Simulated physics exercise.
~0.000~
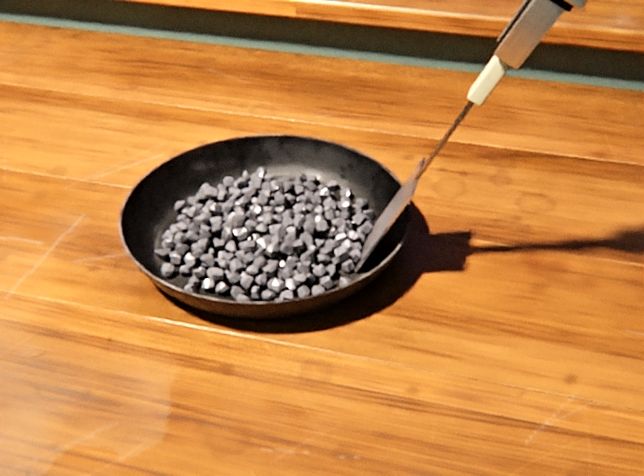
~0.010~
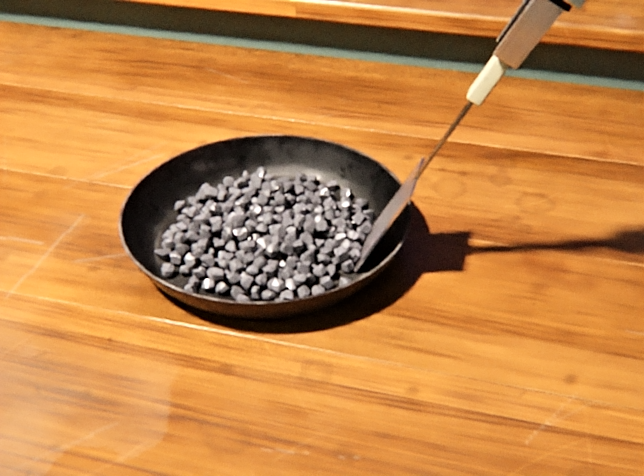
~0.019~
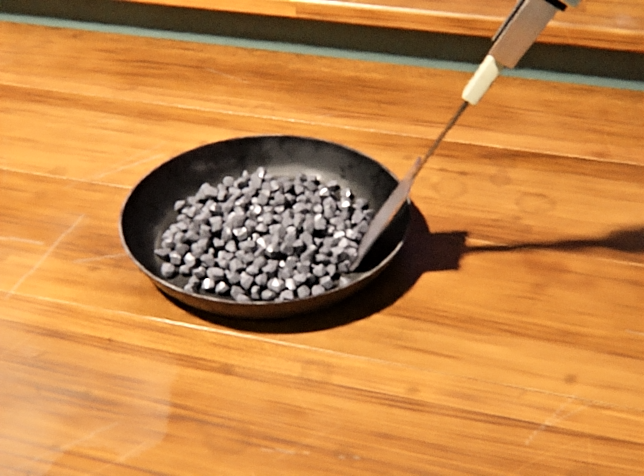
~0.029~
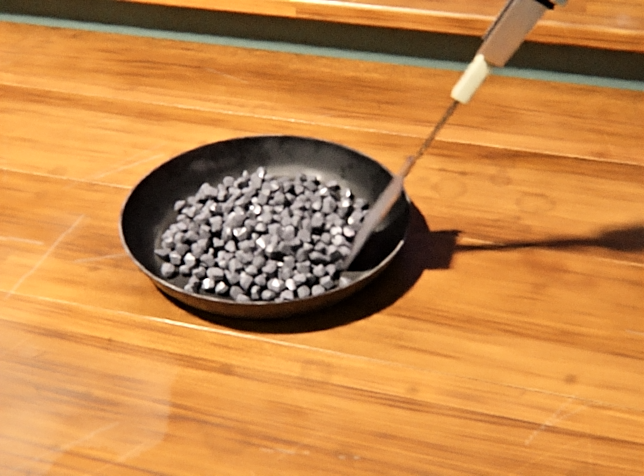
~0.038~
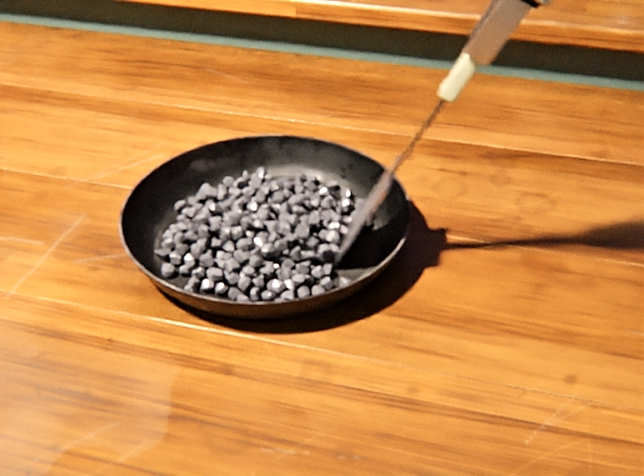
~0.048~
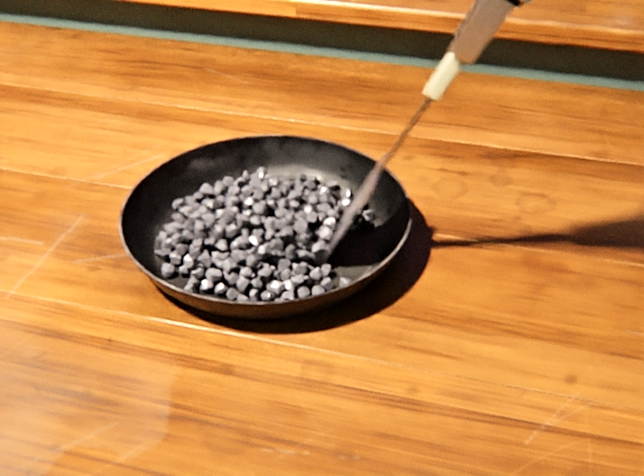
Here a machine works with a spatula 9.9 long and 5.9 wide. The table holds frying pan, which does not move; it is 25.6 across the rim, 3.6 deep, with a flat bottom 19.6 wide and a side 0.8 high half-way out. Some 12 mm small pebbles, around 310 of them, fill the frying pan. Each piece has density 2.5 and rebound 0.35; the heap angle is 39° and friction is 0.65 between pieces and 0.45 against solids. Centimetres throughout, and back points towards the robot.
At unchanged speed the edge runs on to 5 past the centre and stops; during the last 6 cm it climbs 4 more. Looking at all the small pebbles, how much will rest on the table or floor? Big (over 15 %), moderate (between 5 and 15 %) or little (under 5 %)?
The share is moderate.
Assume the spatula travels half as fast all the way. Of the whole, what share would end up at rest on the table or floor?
I'd reckon close to 0 per cent.
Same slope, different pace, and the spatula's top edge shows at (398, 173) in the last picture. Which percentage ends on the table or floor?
I'd say around 0 per cent.
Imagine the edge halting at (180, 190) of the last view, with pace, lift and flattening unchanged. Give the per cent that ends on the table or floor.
Something close to 15 in a hundred.
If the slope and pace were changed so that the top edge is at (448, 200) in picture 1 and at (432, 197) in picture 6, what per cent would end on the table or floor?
Off the vessel, on the table or floor: Some 0 percent.
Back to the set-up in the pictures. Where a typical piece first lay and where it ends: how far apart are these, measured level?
The answer is about 4 cm.
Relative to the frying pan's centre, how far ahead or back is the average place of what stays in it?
Ahead of centre, roughly 4.0 centimetres.
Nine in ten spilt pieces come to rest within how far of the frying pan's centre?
Around 45 centimetres.
After 0.08 s, sloping 63°, highest piece 5 above the table; 309 in the frying pan.
After 0.11 s, sloping 63°, highest piece 6 above the table; 309 in the frying pan.
After 0.32 s, sloping 63°, highest piece 4 above the table; 285 in the frying pan, 24 on the table or floor.
After 1.37 s, sloping 63°, highest piece 3 above the table; 285 in the frying pan, 24 on the table or floor.
In the end, 285 in the frying pan, 24 on the table or floor. That is 8 % on the table or floor.
